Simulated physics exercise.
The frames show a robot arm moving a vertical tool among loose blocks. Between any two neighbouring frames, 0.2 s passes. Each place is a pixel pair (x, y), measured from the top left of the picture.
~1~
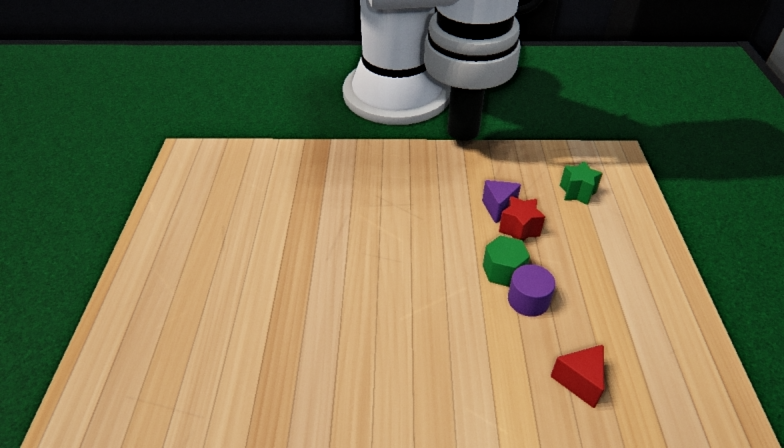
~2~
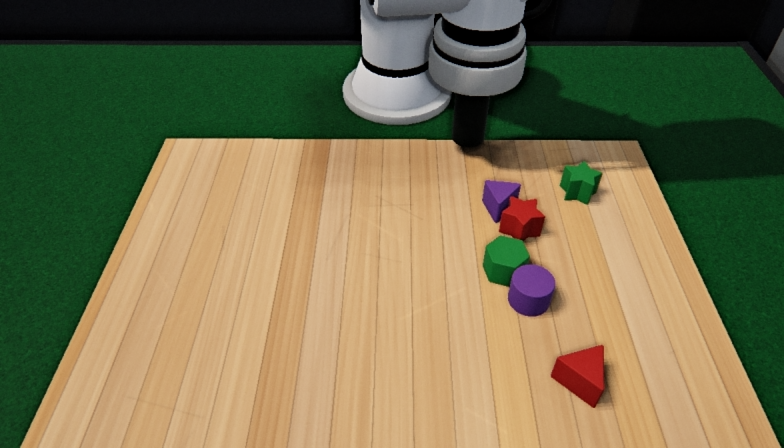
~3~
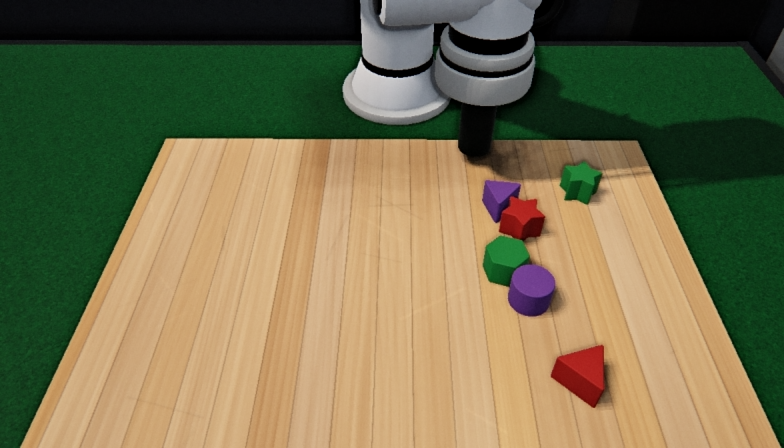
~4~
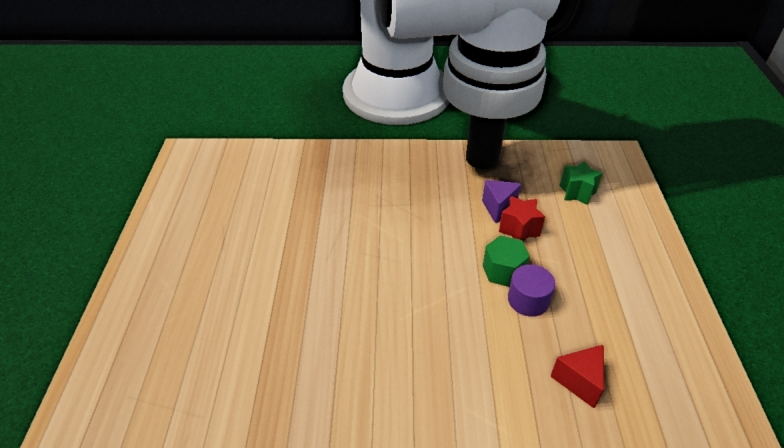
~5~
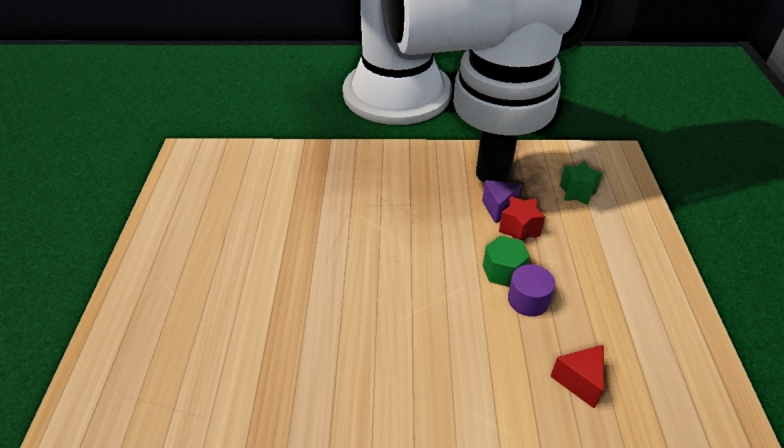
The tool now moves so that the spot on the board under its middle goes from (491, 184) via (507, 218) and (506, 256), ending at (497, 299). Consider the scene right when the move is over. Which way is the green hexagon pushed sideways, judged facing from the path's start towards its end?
With start-to-end as forward, it shifts right.
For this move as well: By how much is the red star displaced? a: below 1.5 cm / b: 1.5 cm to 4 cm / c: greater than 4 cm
The correct letter is c.
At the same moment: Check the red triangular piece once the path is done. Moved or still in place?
Put simply, it stays right there.
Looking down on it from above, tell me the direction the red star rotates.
Seen from above, its turn is counter-clockwise.
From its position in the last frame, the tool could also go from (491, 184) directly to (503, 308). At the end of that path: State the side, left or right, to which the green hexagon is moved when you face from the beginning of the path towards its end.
Facing from start to end, it will go to the right.
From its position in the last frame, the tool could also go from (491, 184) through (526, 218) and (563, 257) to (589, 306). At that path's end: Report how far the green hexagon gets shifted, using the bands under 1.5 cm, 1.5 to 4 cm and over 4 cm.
Below 1.5 cm.
The first path, step by step. One third of the way, tool (509, 209); purple triangular piece (513, 222); red star (544, 232), turned 50° anticlockwise.
Two thirds of the way, tool (508, 246); purple triangular piece (514, 262); green hexagon (500, 293), turned 20° clockwise; red star (553, 244), turned 100° anticlockwise; purple round block (546, 304).
At the end, tool (499, 289); purple triangular piece (512, 308), turned 20° anticlockwise; green hexagon (486, 329), turned 40° clockwise; red star (553, 244), turned 100° anticlockwise; purple round block (550, 309); red triangular piece still.
